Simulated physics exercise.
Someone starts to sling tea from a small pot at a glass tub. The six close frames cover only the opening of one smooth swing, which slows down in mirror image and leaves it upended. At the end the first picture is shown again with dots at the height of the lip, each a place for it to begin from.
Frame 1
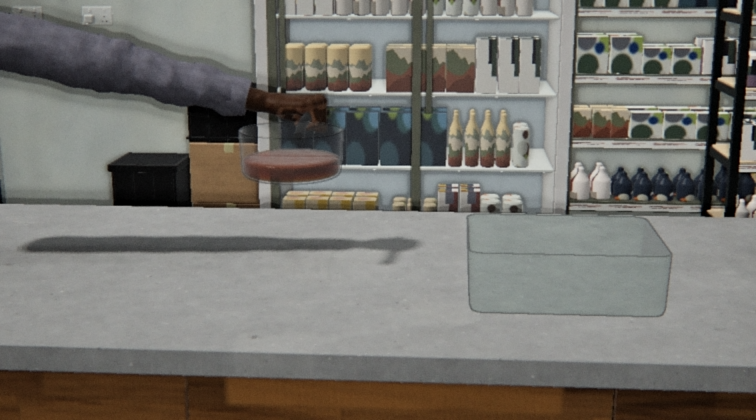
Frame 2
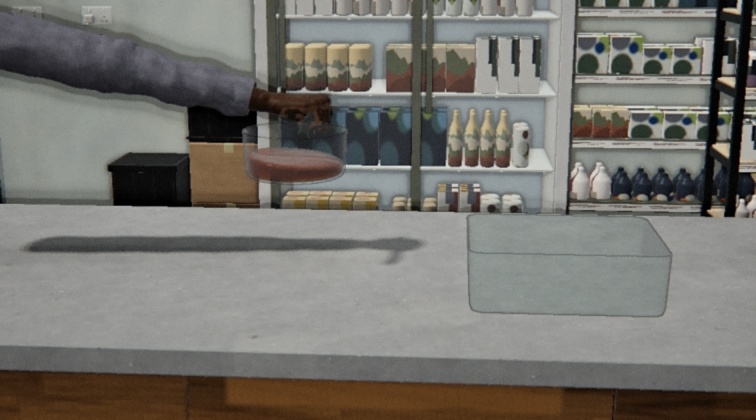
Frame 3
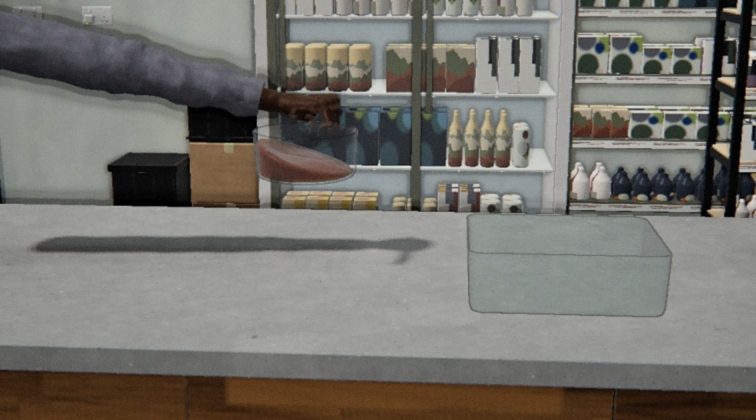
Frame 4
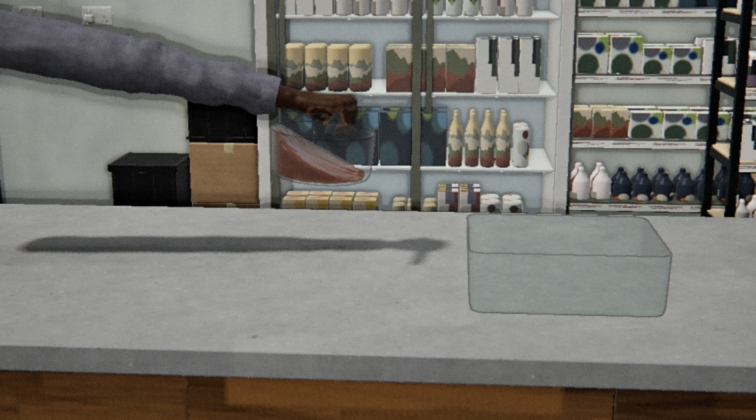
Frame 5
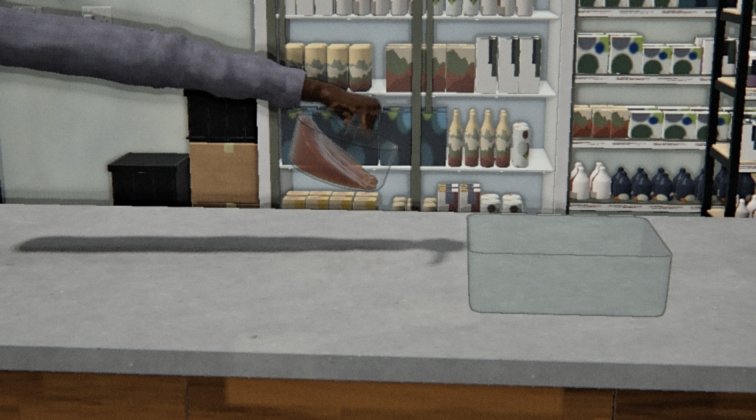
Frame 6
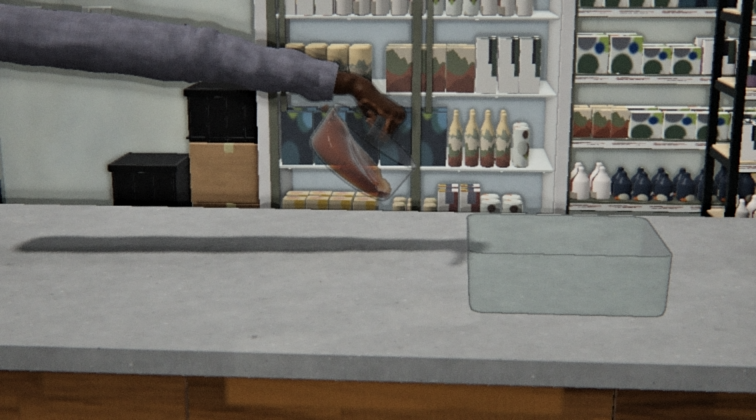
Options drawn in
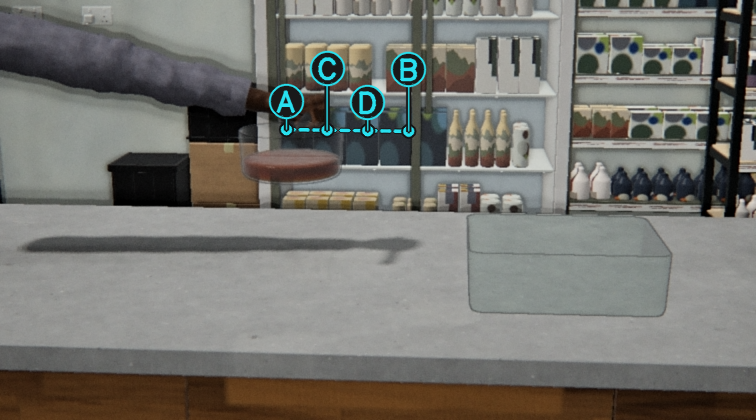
An arm in a grey-purple sleeve reaches in from the left above a grey counter with a wooden front, seen from across it in a shop with stocked shelves behind. The dark hand holds a small clear pot of reddish-brown liquid, and a clear, empty glass tub sits on the right. The arm moves right, tilting the pot rightward as the liquid sloshes and slants inside, while the camera stays still.
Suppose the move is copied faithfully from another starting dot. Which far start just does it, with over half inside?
Use place D.
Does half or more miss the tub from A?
Yes, that goes wrong.
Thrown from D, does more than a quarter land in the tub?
Yes.
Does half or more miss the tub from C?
Yes, that goes wrong.
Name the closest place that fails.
C.
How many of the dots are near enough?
Two of the four.
In cyan, A at (286, 129); B at (408, 131); C at (327, 130); D at (367, 130).
If A is chosen, about 4 % lands in the tub, 94 % falls short.
If B is chosen, about 88 % lands in the tub, 3 % falls short and 9 % goes beside or beyond.
If C is chosen, about 24 % lands in the tub, 71 % falls short and 5 % goes beside or beyond.
If D is chosen, about 73 % lands in the tub, 19 % falls short and 9 % goes beside or beyond.
